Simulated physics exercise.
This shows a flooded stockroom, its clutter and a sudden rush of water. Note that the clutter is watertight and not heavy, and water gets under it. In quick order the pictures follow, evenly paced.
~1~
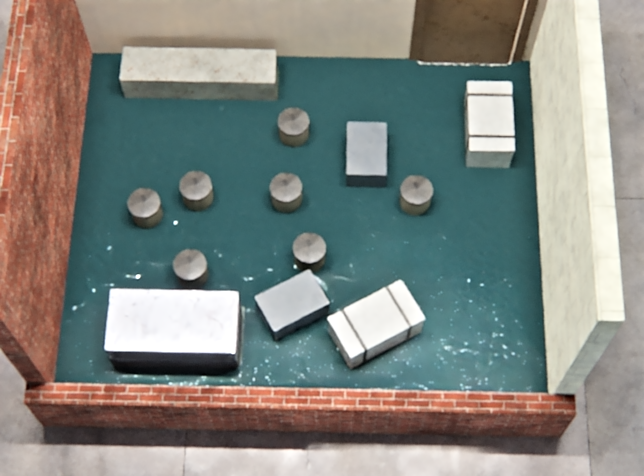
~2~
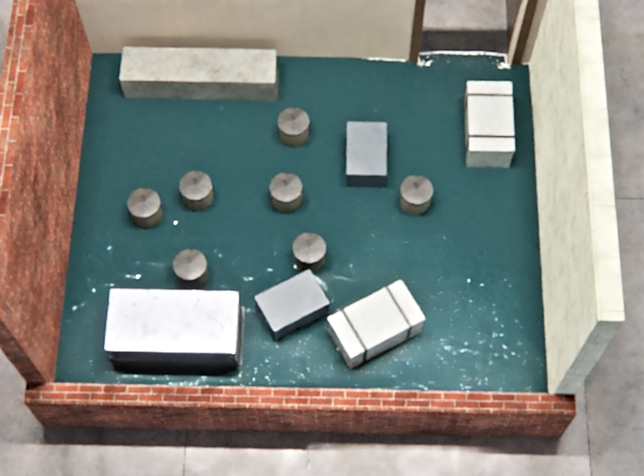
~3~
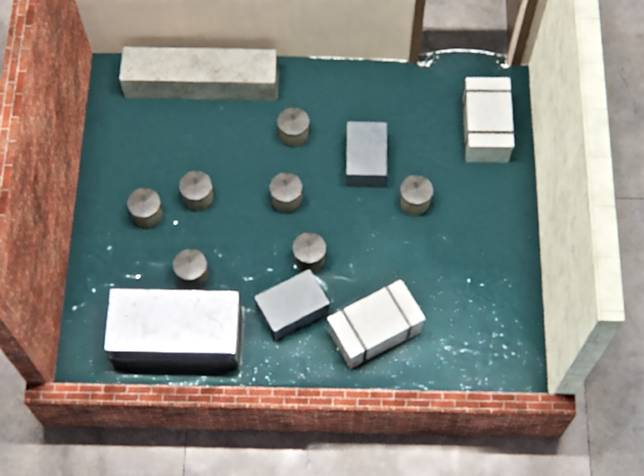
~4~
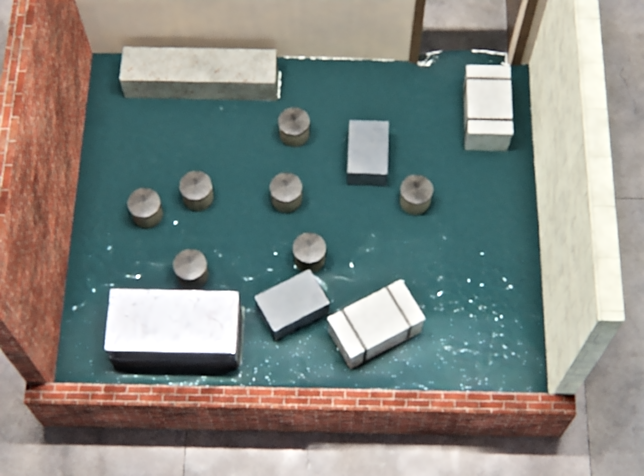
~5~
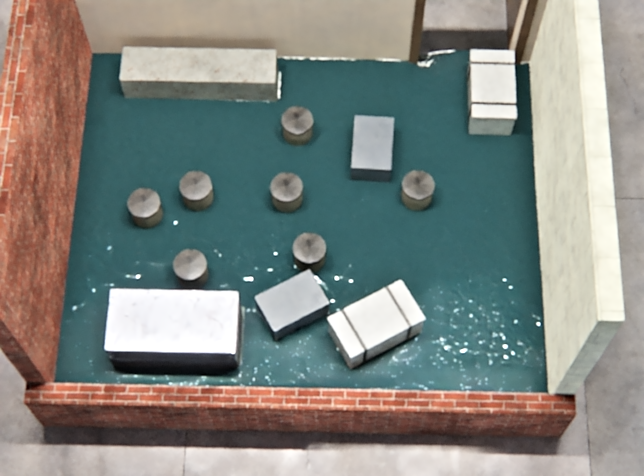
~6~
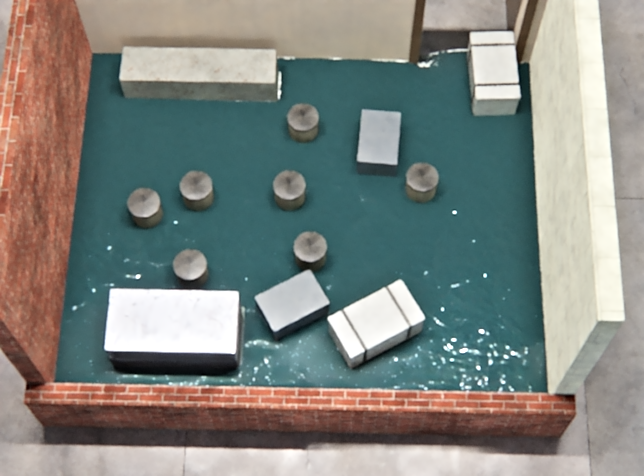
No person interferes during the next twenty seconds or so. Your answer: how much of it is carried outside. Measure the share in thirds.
Third to two thirds.
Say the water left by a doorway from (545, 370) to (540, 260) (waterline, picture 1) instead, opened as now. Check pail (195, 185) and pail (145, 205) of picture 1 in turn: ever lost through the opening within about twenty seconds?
Well, the first ends up in the room and the second ends up in the room.
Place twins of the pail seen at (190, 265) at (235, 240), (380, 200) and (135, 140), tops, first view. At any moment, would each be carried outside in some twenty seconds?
In order, the first is never leaving, the second escaping, the third never leaving.
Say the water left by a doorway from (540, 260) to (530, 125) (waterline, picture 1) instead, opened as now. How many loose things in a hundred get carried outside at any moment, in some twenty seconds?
Roughly 80 in a hundred.
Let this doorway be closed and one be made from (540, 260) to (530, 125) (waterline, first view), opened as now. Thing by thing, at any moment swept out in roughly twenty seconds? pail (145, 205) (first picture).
My call: Inside.
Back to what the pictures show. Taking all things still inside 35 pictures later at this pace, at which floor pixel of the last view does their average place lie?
Roughly at (342, 210) in the last view.
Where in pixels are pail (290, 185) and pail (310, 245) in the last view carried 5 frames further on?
Around (323, 164) and (334, 225).
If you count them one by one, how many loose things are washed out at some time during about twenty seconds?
I make it 6.
A moment on, 1 of 11 are out; 10 afloat.
Next, 4 of 11 are out; 7 afloat.
Later, 5 of 11 are out; 6 afloat.
In the end, 6 of 11 are out; 5 afloat.
